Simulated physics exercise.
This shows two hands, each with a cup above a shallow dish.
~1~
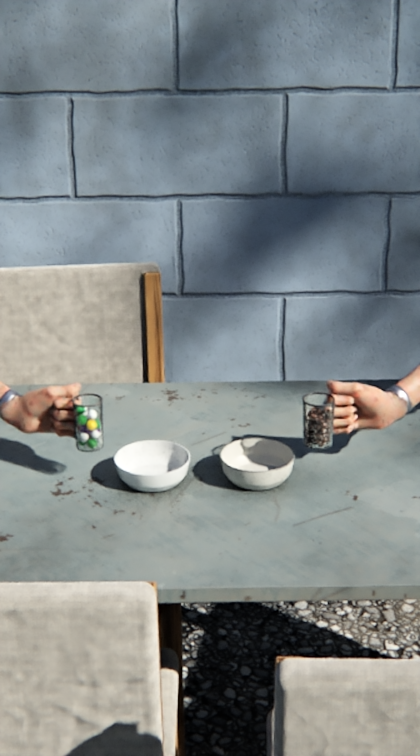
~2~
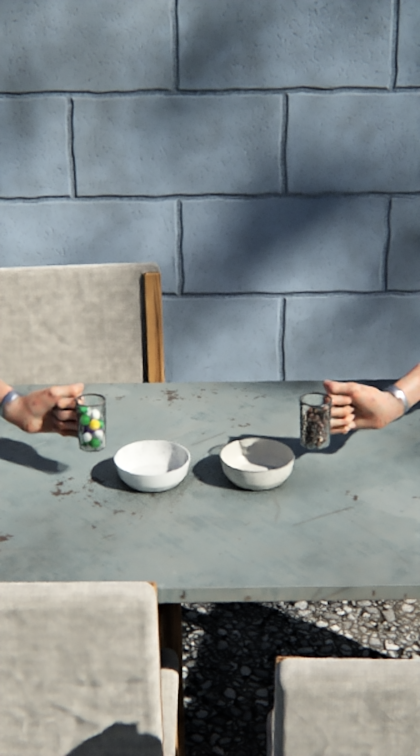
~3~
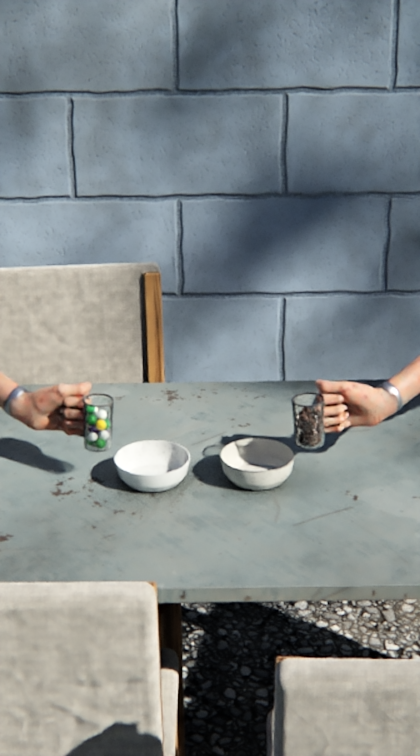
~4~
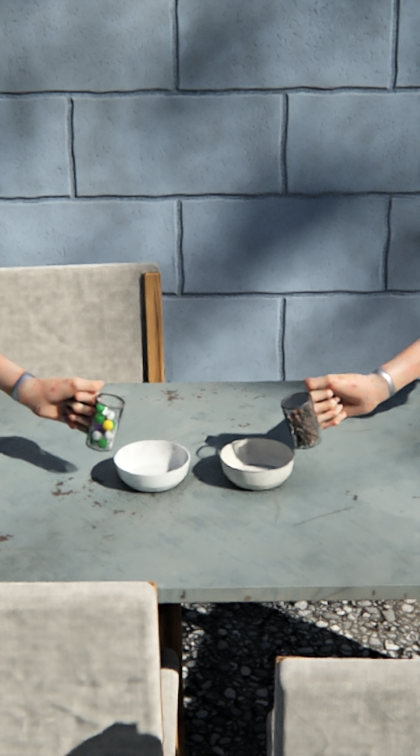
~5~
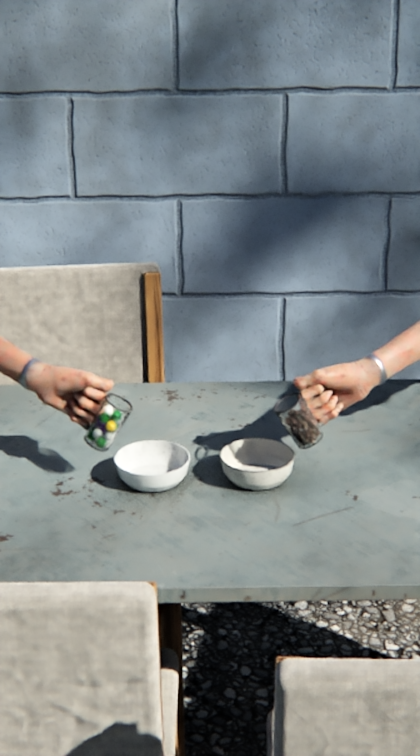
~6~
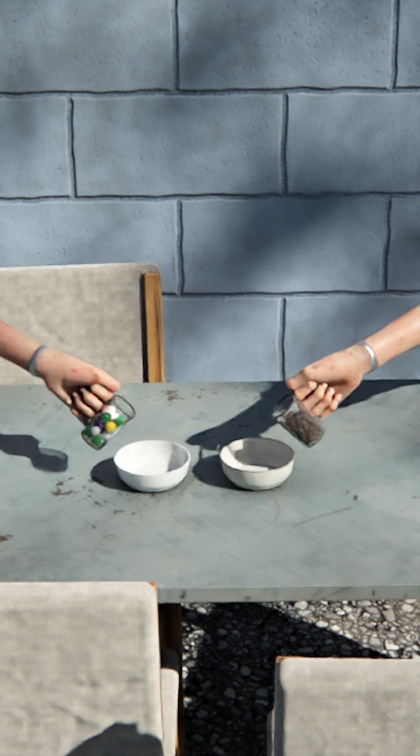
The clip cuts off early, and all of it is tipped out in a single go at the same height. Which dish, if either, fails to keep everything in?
My prediction: Left dish: Most likely nothing gets out of it. Right dish: Most likely nothing gets out of it.
Then, 0.45 s after the last picture, left, all still in the cup; right, all still in the cup.
Then, 0.84 s after the last picture, left, about two thirds still in the cup, about a quarter in the dish, a small part in the air; right, most still in the cup, about a quarter in the dish, a small part in the air.
Then, 1.18 s after the last picture, left, all in the dish; right, all in the dish.
By the end, left, all in the dish, none outside the dish; right, all in the dish, none outside the dish.
